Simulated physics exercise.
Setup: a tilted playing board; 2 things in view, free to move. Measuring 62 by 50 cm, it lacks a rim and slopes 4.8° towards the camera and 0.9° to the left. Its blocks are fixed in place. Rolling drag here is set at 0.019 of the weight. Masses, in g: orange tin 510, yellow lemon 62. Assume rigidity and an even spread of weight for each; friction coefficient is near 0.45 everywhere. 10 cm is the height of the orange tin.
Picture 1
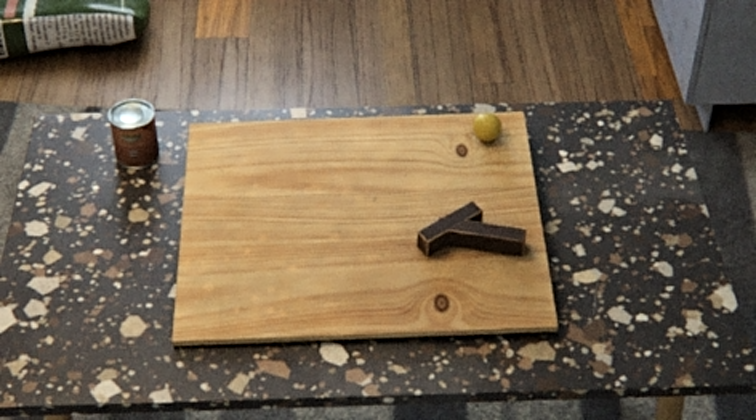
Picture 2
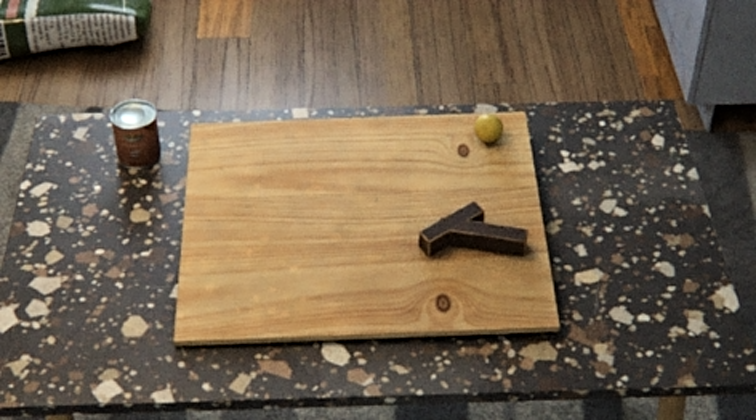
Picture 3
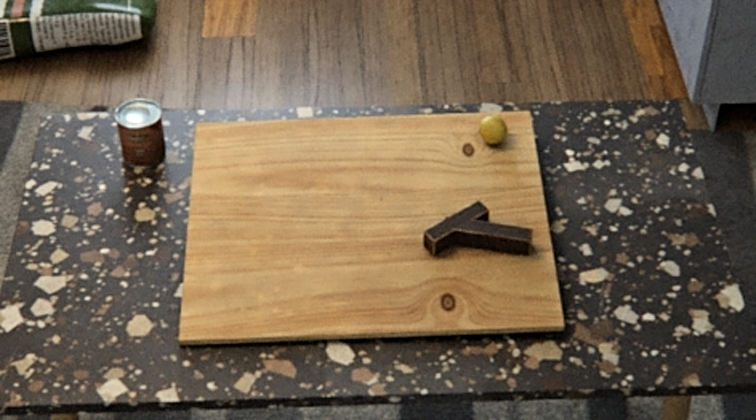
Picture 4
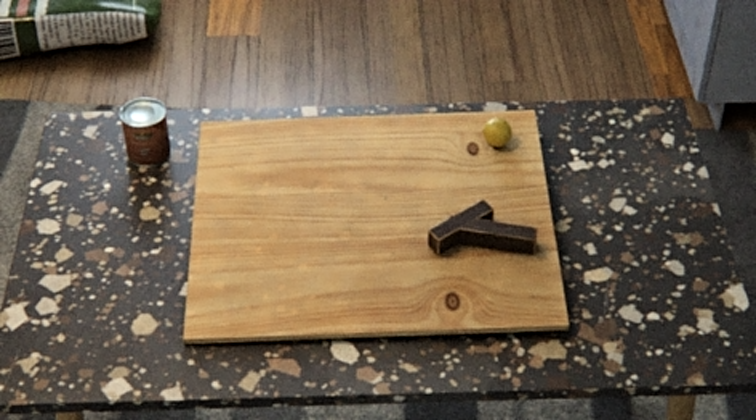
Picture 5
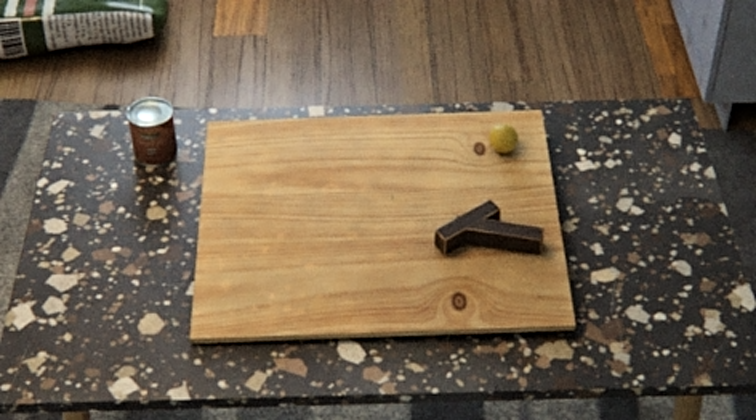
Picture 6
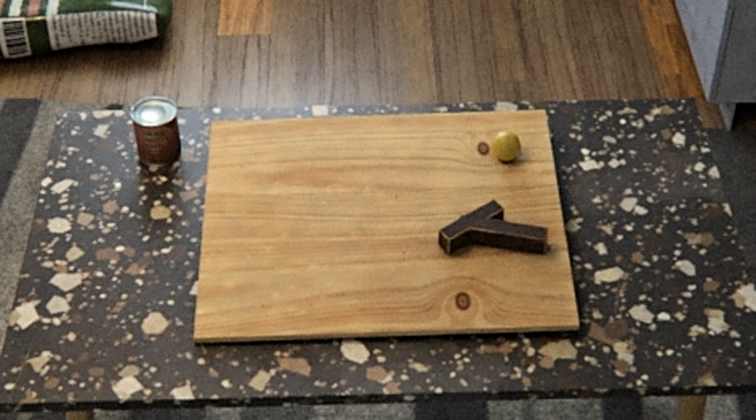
A pale wooden board lies on a dark speckled terrazzo tabletop, seen from above and in front, with a plank floor and part of a green bag behind. A small orange-brown tin stands on the tabletop left of the board, while a yellow lemon sits near its upper right corner, above a dark Y-shaped block. The lemon creeps, then rolls slightly faster towards the viewer as the camera drifts gently left.
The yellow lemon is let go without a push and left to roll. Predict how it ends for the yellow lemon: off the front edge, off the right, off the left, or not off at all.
Watch it get caught by a block.
Then, 0.30 s after the last picture, 30 cm of board to the near edge; yellow lemon near (502, 181).
Then, 0.60 s after the last picture, 25 cm of board to the near edge; yellow lemon near (510, 199).
At rest, 21 cm of board to the near edge; orange tin in place, give or take 8 cm. Seen from the same camera at the end, yellow lemon near (530, 218).
